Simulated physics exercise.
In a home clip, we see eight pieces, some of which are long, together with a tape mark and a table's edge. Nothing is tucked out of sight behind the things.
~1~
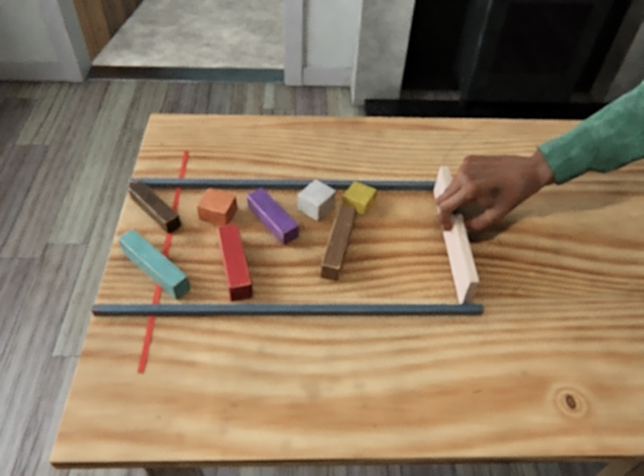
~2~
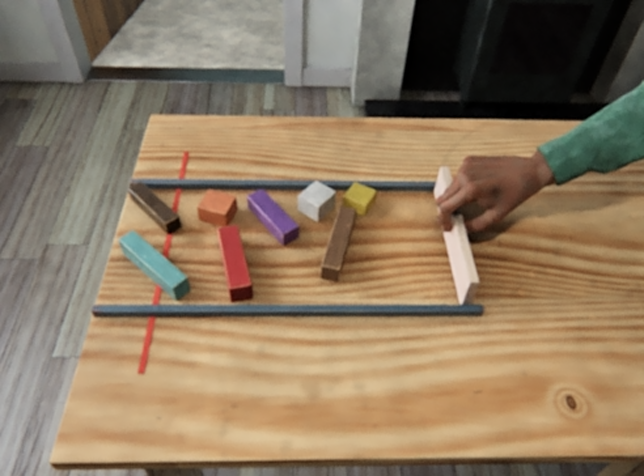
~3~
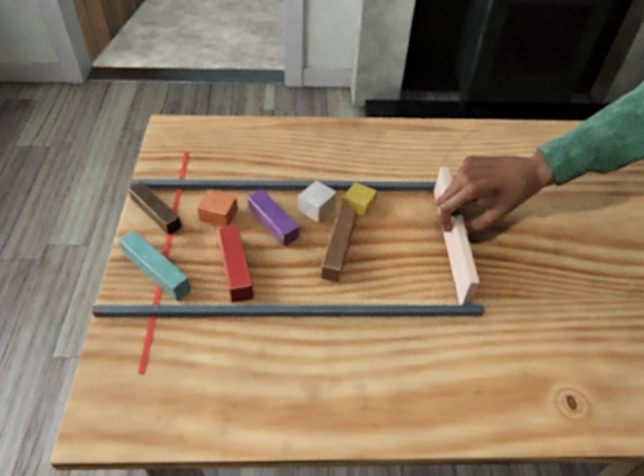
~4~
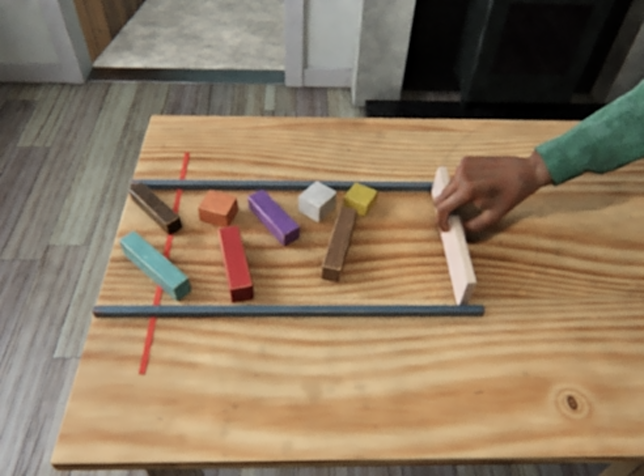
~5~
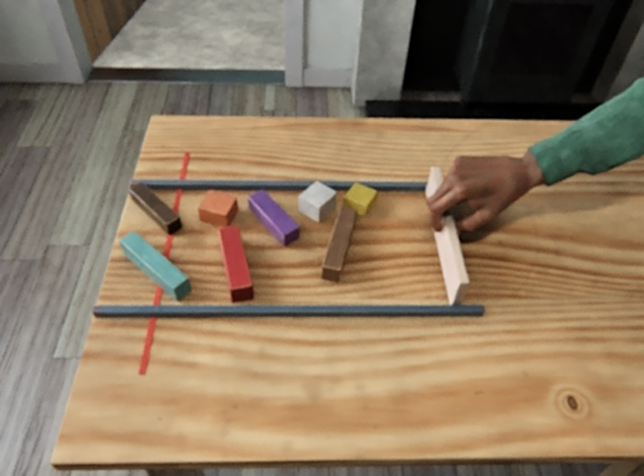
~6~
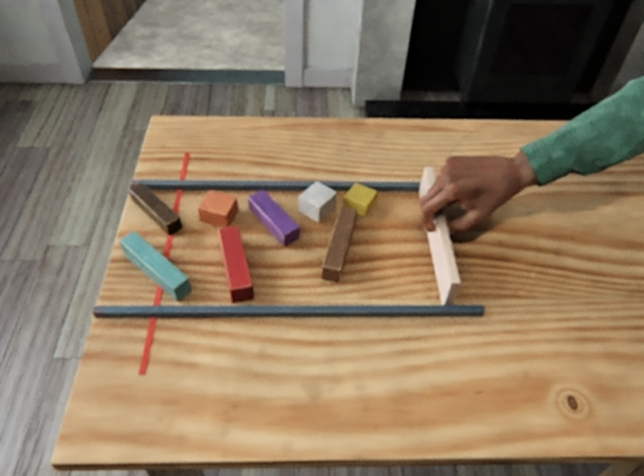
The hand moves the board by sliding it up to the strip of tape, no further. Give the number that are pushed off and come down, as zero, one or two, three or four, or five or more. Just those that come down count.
Three or four come down.
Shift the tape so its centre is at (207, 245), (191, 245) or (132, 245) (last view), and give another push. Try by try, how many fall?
So, one try after another, the floor gets 0, then 1, then 6.
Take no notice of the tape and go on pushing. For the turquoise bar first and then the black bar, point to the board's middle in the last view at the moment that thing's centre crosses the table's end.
The turquoise bar gives roughly (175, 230), the black bar roughly (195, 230).
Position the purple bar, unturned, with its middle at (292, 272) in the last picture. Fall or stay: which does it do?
If so, it stays where it is.
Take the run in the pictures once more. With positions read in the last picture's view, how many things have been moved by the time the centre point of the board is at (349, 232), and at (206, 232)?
At the one place 3, at the other 8.
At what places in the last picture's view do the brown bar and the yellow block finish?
Around (157, 243) and around (163, 201).
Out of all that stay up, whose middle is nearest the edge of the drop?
Answer - the purple bar.
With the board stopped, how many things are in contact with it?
That would be 2 of them.
A little later, none off yet; black bar at rest near (155, 209); turquoise bar at rest near (155, 265); orange block at rest near (219, 209).
Next, none off yet; black bar at rest near (155, 209); turquoise bar at rest near (155, 265); orange block shifted about its own width near (176, 198).
When it is over, the number that fall off is three or four; down, orange block, turquoise bar and black bar.
